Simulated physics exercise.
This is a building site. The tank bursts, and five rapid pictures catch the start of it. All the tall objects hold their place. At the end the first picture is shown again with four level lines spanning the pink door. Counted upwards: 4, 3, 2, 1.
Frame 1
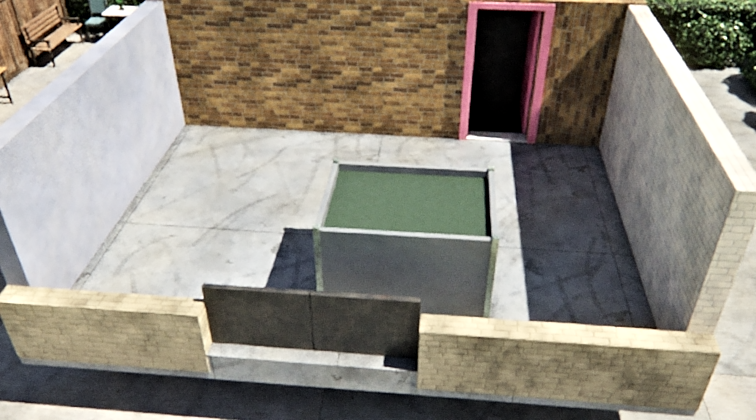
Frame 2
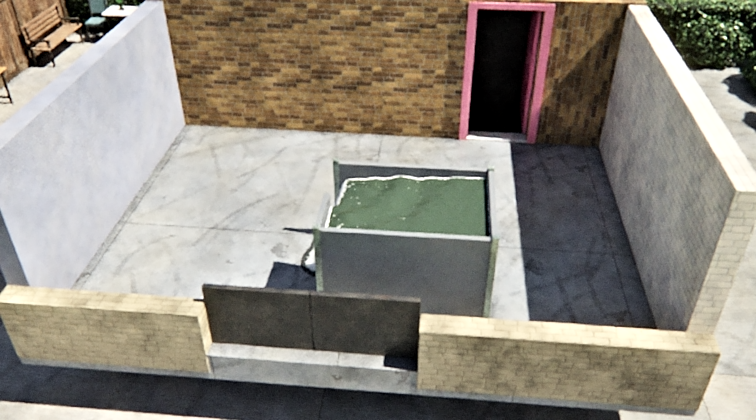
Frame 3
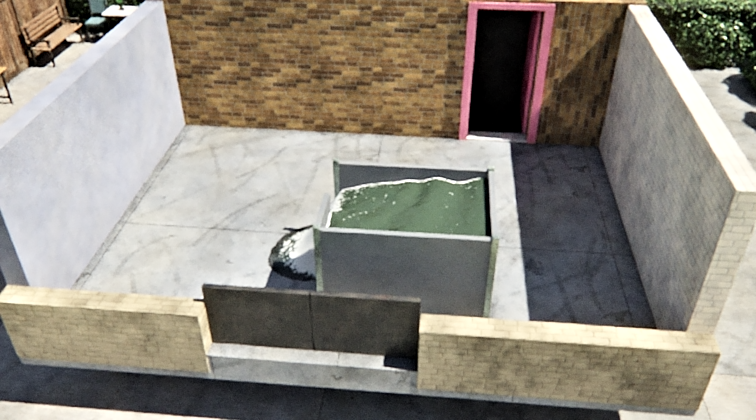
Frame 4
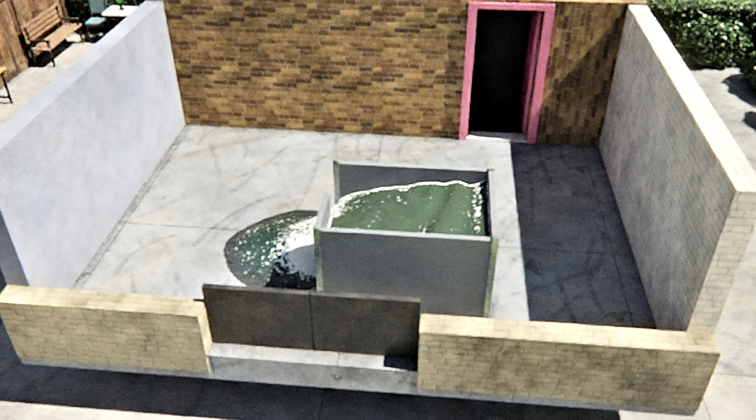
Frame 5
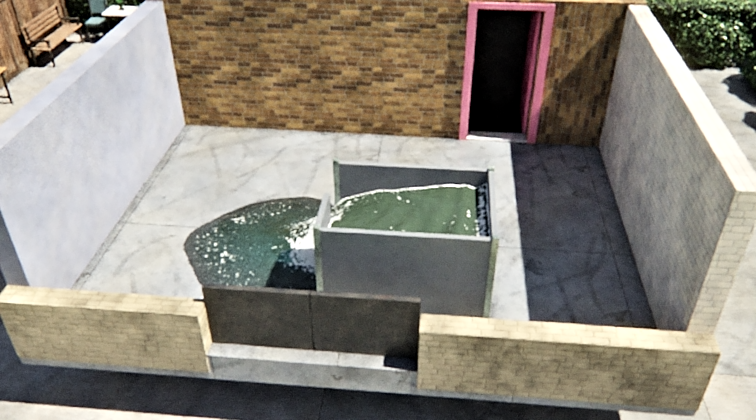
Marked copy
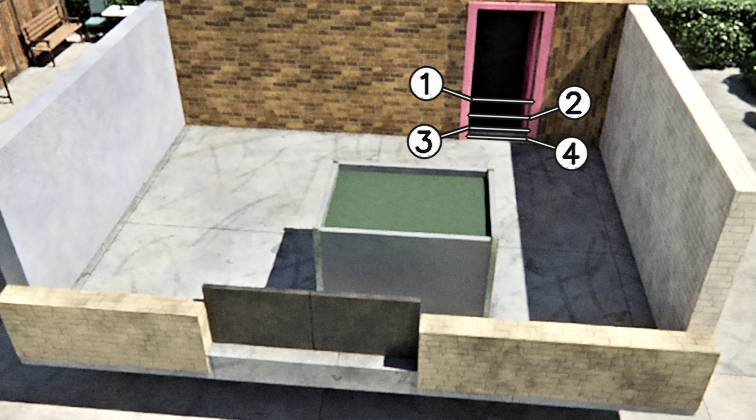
The clip opens on a walled yard with a pink doorway, a shut dark gate and a tank of still green water. Water pours from the tank's left side, its surface dropping and edged with white foam, and a rounded, foam-flecked pool spreads leftward across the pale ground behind the gate.
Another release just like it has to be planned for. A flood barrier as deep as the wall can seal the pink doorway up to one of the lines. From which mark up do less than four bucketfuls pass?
Choose 4.
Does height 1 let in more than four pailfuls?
No, that is safe.
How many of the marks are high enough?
All of the four.
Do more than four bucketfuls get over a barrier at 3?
No, that is safe.
On the marked copy, 1 at (501, 100); 2 at (499, 116); 3 at (498, 129); 4 at (497, 137); from the bottom up 4, 3, 2, 1.
For height 1, nothing gets over.
For height 2, nothing gets over.
For height 3, nothing gets over.
For height 4, a splash gets over, under a bucket.
